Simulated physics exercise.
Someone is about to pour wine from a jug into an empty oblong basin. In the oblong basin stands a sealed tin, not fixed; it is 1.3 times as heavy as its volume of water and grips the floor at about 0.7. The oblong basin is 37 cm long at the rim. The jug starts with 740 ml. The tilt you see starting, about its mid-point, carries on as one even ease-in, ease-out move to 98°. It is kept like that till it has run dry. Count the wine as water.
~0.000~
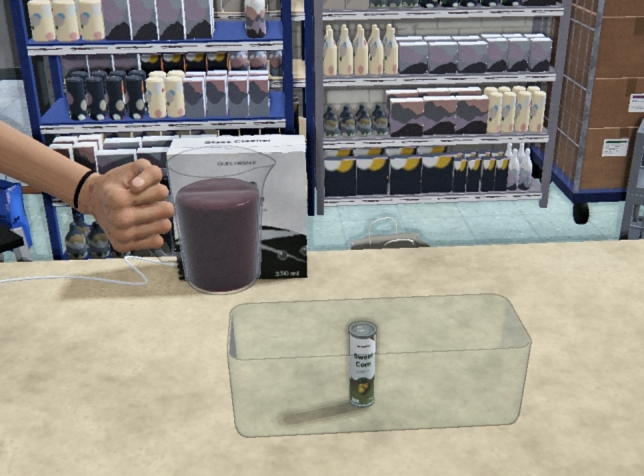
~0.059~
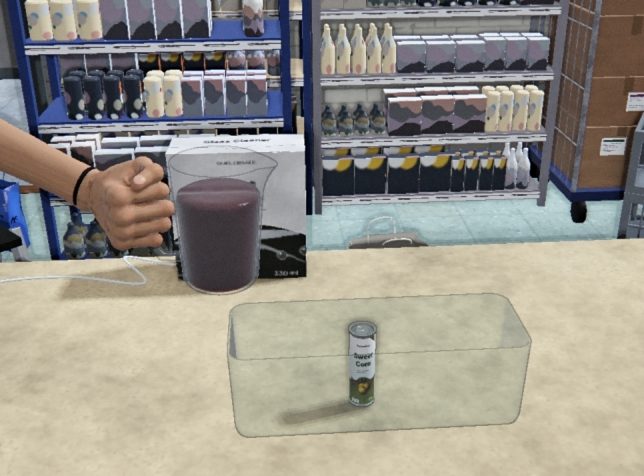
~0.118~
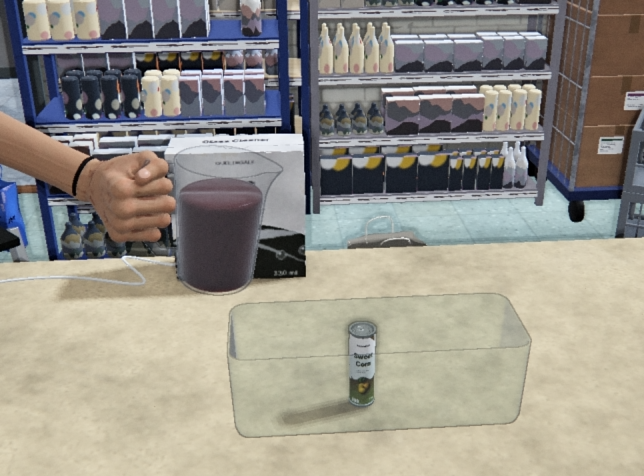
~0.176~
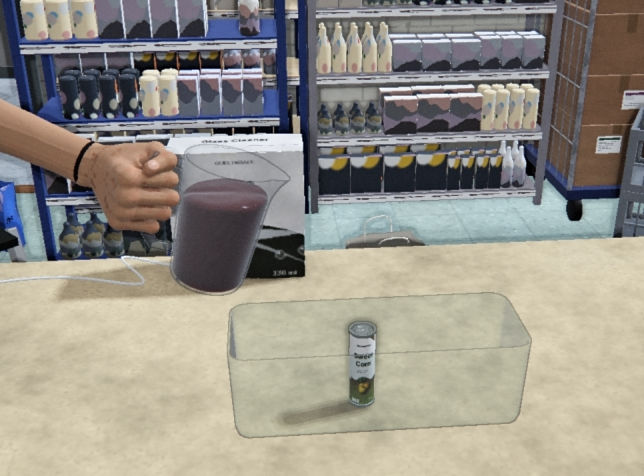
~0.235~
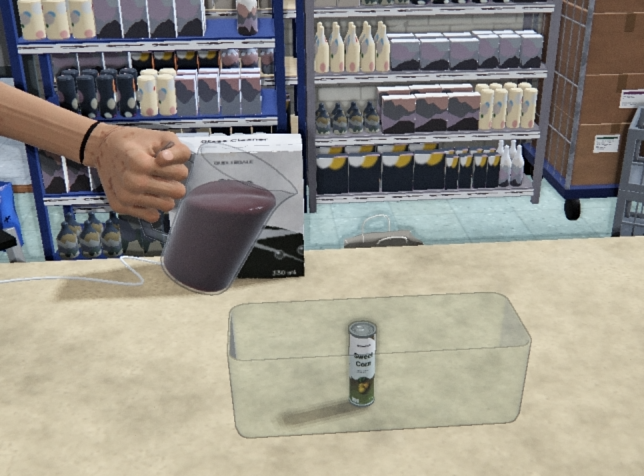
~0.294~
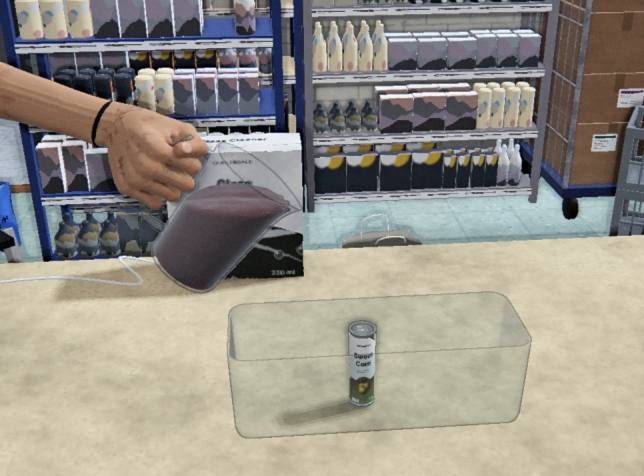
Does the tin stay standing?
It falls.
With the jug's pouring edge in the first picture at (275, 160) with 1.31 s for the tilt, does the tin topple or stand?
Then it falls.
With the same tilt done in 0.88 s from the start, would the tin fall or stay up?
The tin topples.
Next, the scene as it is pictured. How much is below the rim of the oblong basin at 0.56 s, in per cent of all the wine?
Near 7 in a hundred.
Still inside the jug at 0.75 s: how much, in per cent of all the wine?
About 30 per cent.
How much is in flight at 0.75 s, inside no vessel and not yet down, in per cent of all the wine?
Some 20 per cent.
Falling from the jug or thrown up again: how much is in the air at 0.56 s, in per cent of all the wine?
Near 20 in a hundred.
After 0.56 s the tilt is 91° and 72 per cent is still to pour; the tin stands where it began.
After 0.75 s the tilt is 98° and 30 per cent is still to pour; the tin stands 2 cm from where it began.
After 0.96 s the tilt is 98° and 9 per cent is still to pour; the tin leans 20°.
After 1.18 s the tilt is 98° and 2 per cent is still to pour; the tin lies on its side.
In the end the tin lies on its side.
